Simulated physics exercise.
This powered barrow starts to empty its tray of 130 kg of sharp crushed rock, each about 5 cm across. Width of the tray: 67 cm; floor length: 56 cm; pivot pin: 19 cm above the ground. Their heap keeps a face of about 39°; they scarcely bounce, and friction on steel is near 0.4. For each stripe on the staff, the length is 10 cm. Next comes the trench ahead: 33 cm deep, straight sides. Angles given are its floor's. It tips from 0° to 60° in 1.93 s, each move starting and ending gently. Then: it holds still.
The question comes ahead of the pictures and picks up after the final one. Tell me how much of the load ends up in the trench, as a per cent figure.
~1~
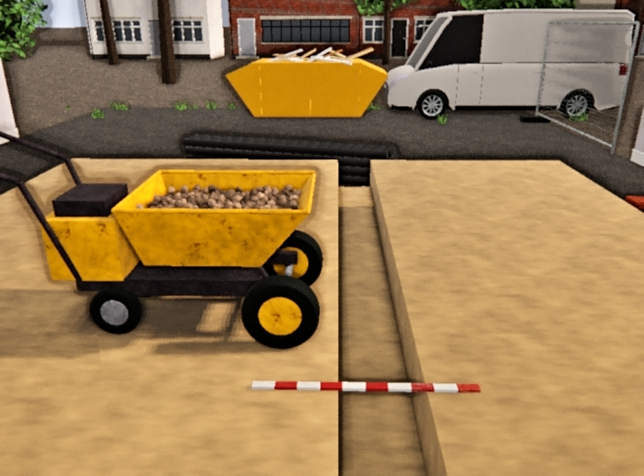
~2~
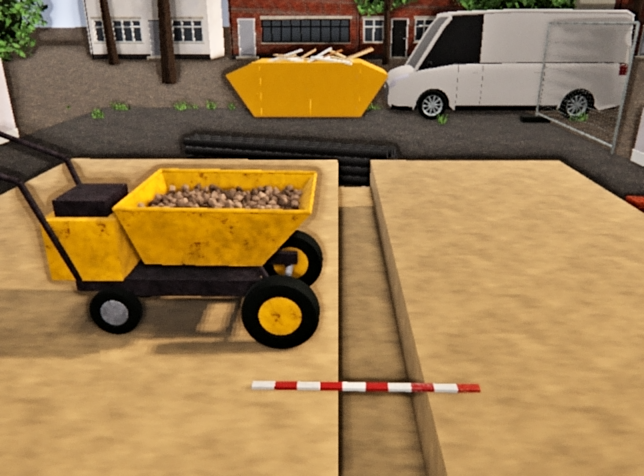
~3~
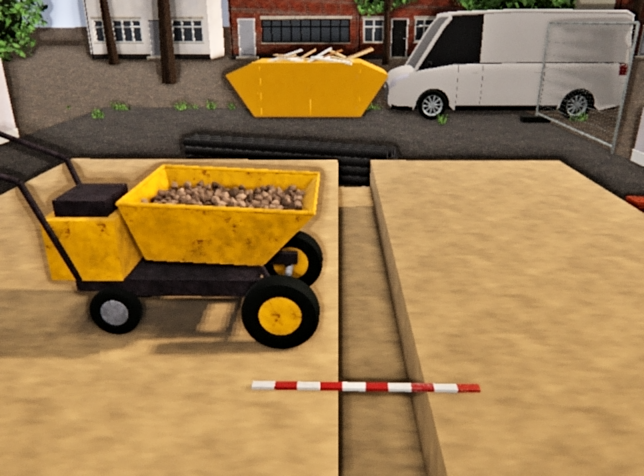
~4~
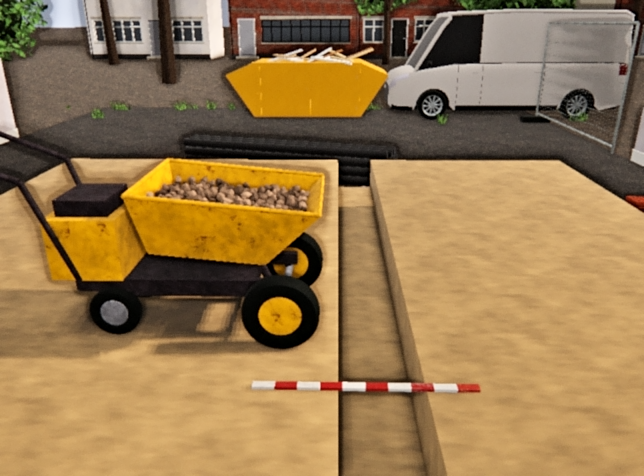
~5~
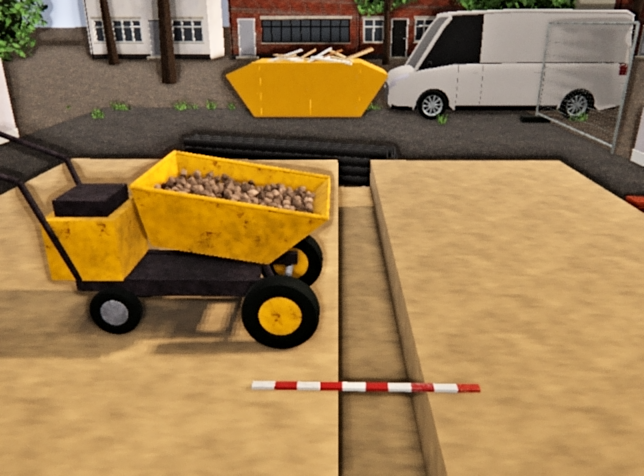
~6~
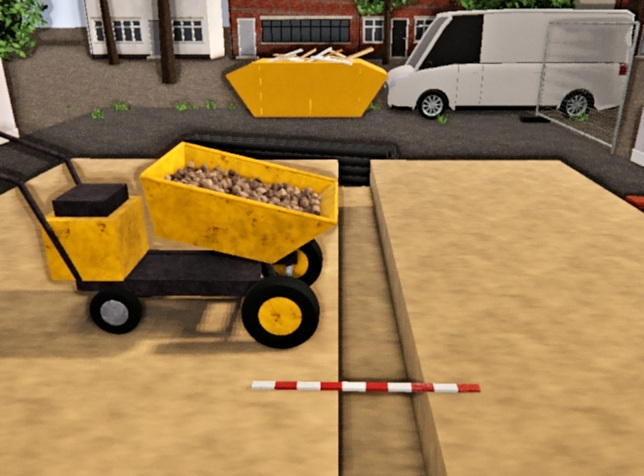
Some 26 per cent ends up in the trench.
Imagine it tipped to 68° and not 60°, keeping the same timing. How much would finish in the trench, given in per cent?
Roughly 50 per cent would end in the trench.
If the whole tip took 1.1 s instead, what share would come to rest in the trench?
That would give about 25 percent.
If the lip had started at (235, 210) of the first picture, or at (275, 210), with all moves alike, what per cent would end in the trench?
35 % and 35 %.
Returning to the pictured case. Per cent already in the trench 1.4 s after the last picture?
By that moment, roughly 0 per cent of the load.
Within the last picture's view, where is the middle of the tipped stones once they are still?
(395, 359).
Then, 0.9 s after the last picture the floor is at 51°, 100 % in the tray; the foremost stones are at (365, 248).
Then, 1.4 s after the last picture the floor is at 60°, 99 % in the tray, 1 % in the trench; the foremost stones are at (411, 282).
Then, 1.8 s after the last picture the floor is at 60°, 91 % in the tray, 5 % in the trench, 4 % past the trench; the foremost stones are at (451, 308).
Then, 3.7 s after the last picture the floor is at 60°, 63 % in the tray, 26 % in the trench, 11 % past the trench; the foremost stones are at (478, 326).
